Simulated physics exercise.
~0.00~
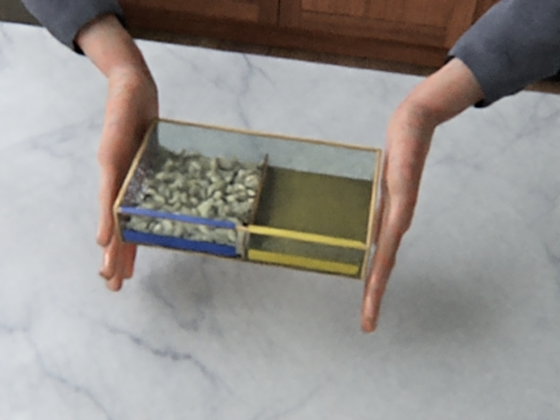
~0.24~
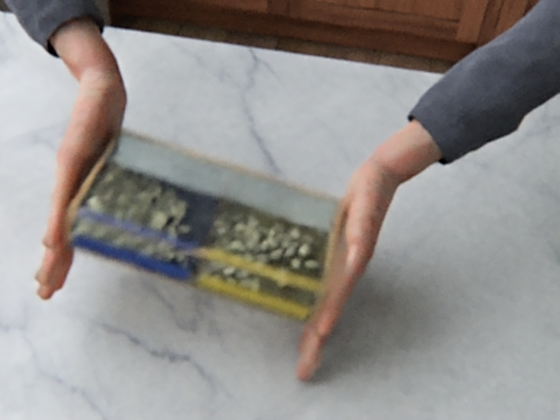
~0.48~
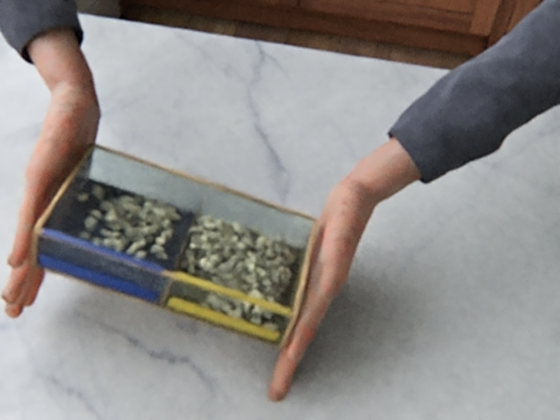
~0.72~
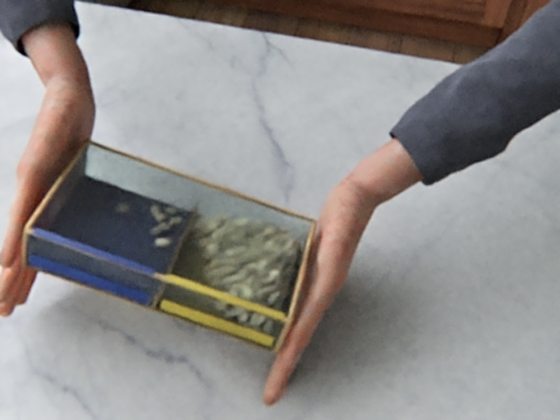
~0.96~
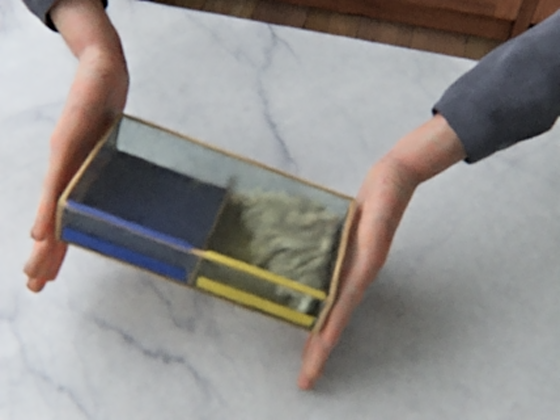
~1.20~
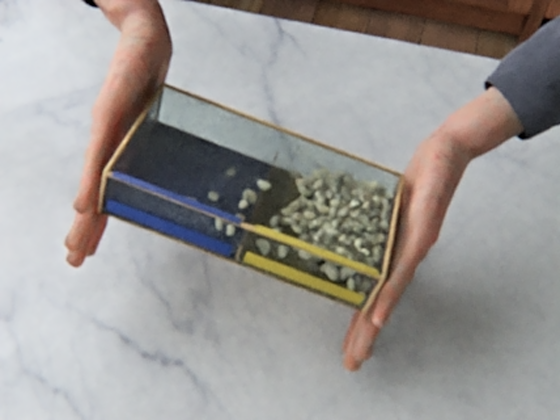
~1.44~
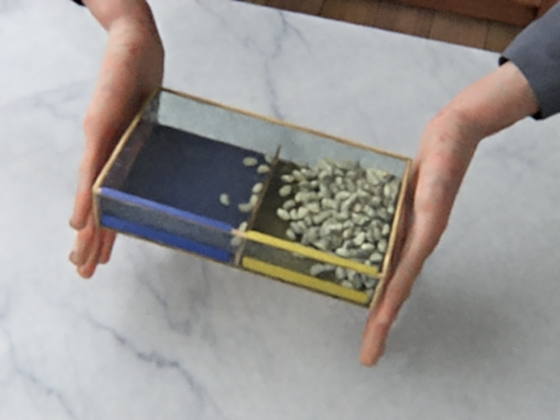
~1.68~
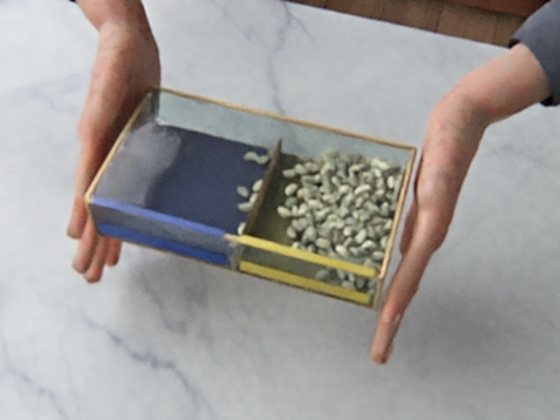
Above a white marble surface, two hands hold a clear-lidded box of pale beans, tilting it down to the right and moving it left and back, so the beans shift from the blue compartment into the yellow one; it ends nearly level, with a few beans left in blue.
